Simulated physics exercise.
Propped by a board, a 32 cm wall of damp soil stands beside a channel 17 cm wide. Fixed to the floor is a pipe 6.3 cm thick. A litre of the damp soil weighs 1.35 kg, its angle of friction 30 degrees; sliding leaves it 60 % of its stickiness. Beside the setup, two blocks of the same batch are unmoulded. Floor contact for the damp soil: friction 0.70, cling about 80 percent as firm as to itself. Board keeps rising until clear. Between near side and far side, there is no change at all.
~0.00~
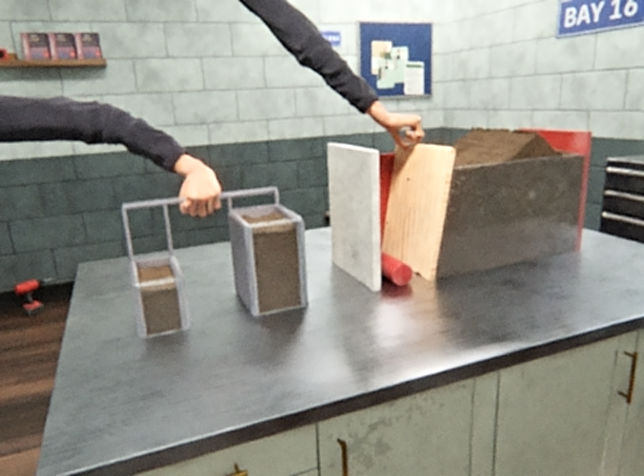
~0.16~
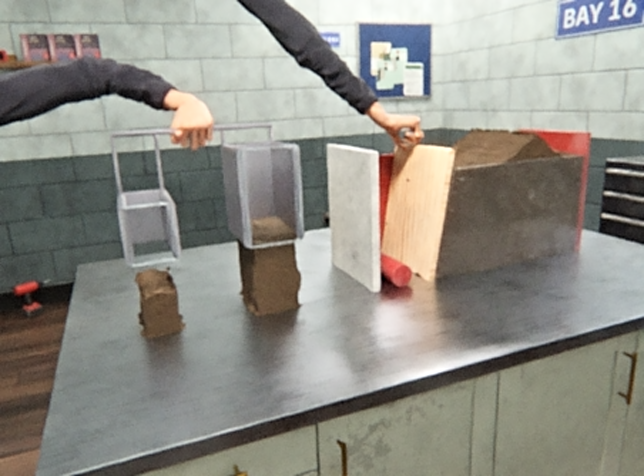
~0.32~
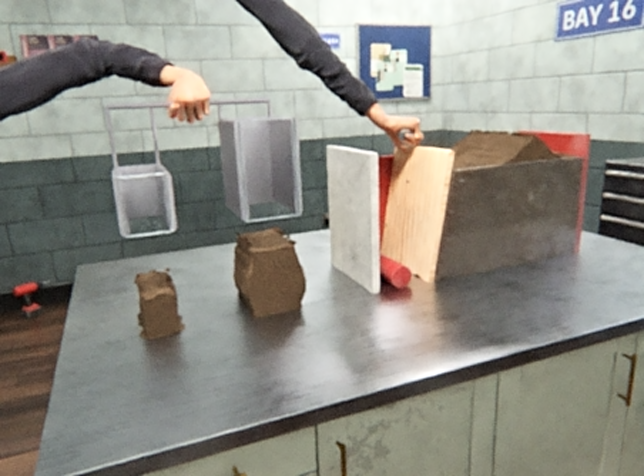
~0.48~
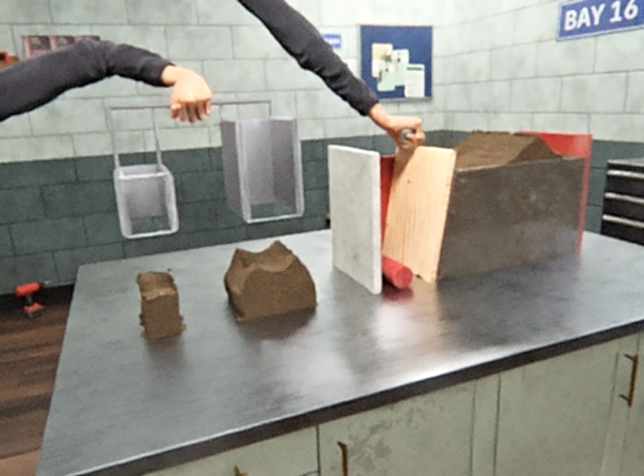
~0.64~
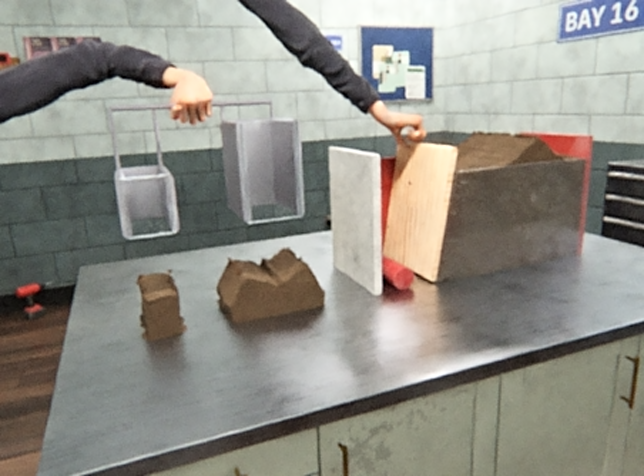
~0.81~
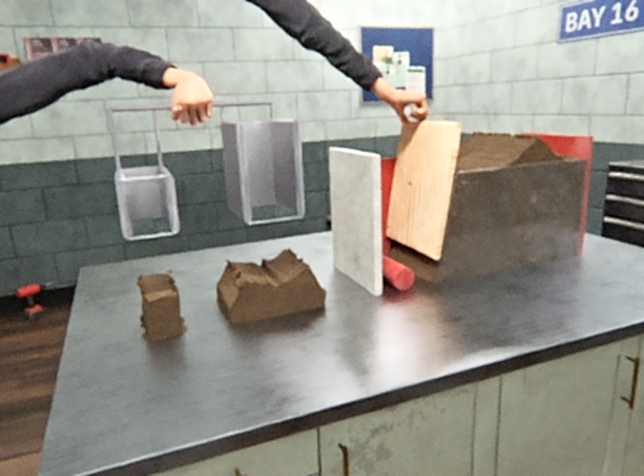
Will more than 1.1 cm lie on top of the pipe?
It is left visible.
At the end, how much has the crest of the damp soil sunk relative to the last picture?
About 0.5 cm.
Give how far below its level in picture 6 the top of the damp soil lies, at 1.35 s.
By my estimate, near 0.0 cm.
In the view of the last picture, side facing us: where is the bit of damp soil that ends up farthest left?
Position: Approx. (413, 256).
After 1.06 s, the face still stands and nothing lies on the pipe.
After 1.35 s, the face still stands and nothing lies on the pipe.
After 1.65 s, the fallen stuff reaches 28 % of the way across and nothing lies on the pipe.
After 1.94 s, the fallen stuff reaches 45 % of the way across and nothing lies on the pipe.
After 1.99 s, at the end, the fallen stuff reaches 45 % of the way across and nothing lies on the pipe.
